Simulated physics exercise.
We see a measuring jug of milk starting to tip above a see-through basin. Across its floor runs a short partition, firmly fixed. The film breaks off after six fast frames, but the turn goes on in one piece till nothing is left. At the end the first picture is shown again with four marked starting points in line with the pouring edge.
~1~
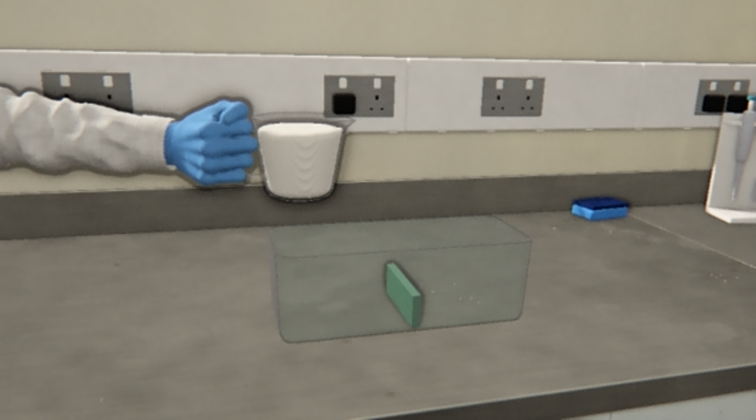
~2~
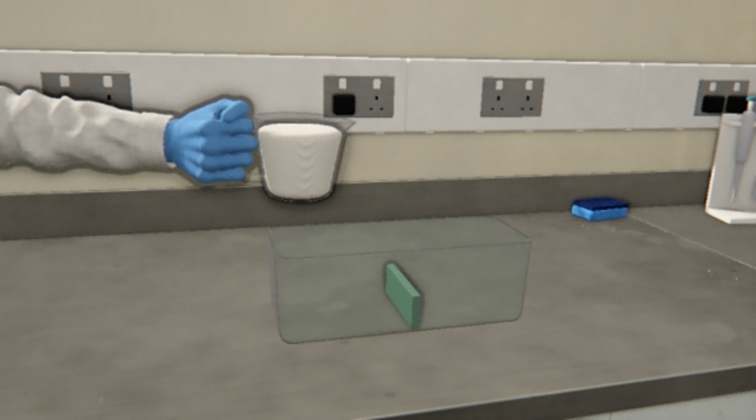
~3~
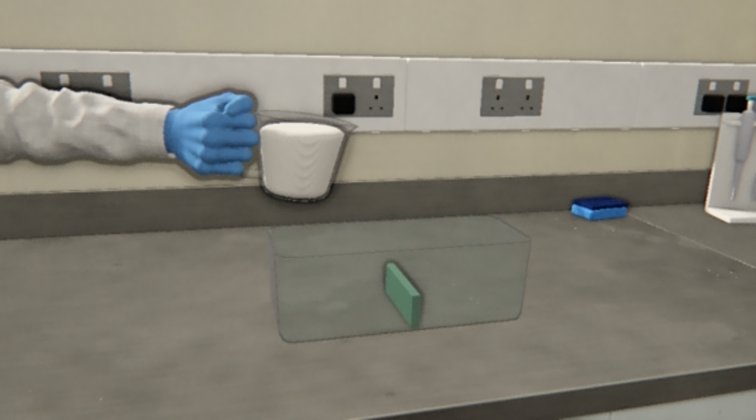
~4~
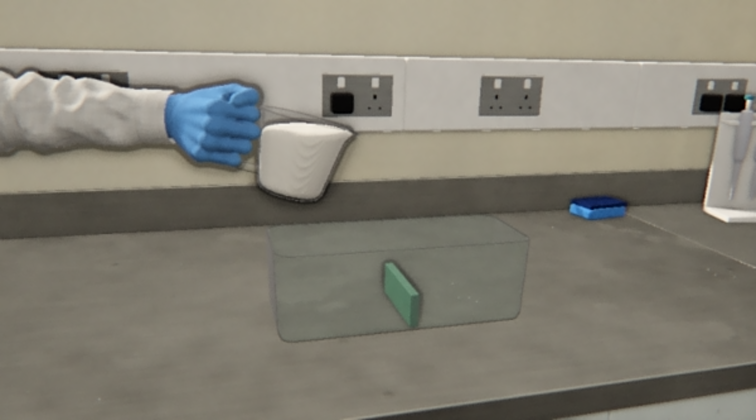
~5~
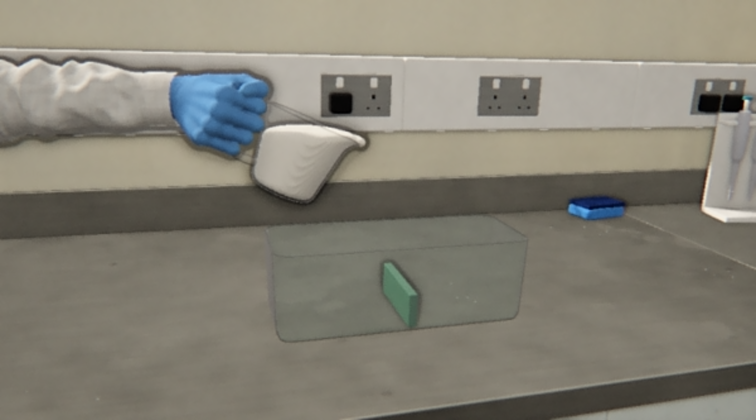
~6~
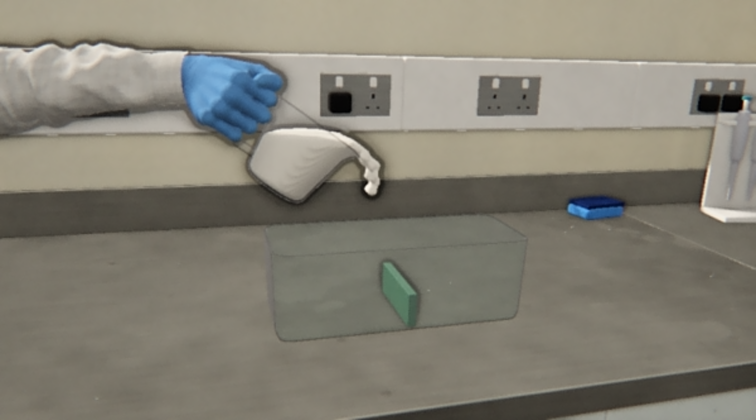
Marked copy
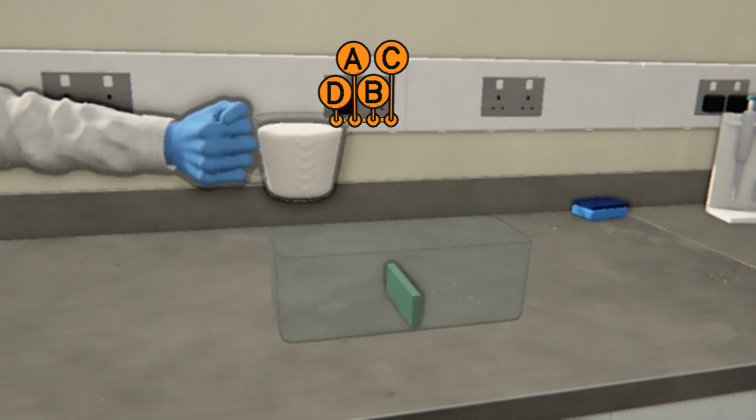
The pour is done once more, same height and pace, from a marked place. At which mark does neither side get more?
Go for B.
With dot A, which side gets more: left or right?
The left side.
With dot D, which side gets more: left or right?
The left one.
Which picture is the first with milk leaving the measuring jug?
Picture 5.
On the marked copy, A at (354, 120); B at (373, 119); C at (391, 119); D at (336, 120).
Choosing A, about 80 % ends left of the wall and 19 % right of it.
Choosing B, about 45 % ends left of the wall and 54 % right of it.
Choosing C, about 19 % ends left of the wall and 80 % right of it.
Choosing D, about 96 % ends left of the wall and 3 % right of it.
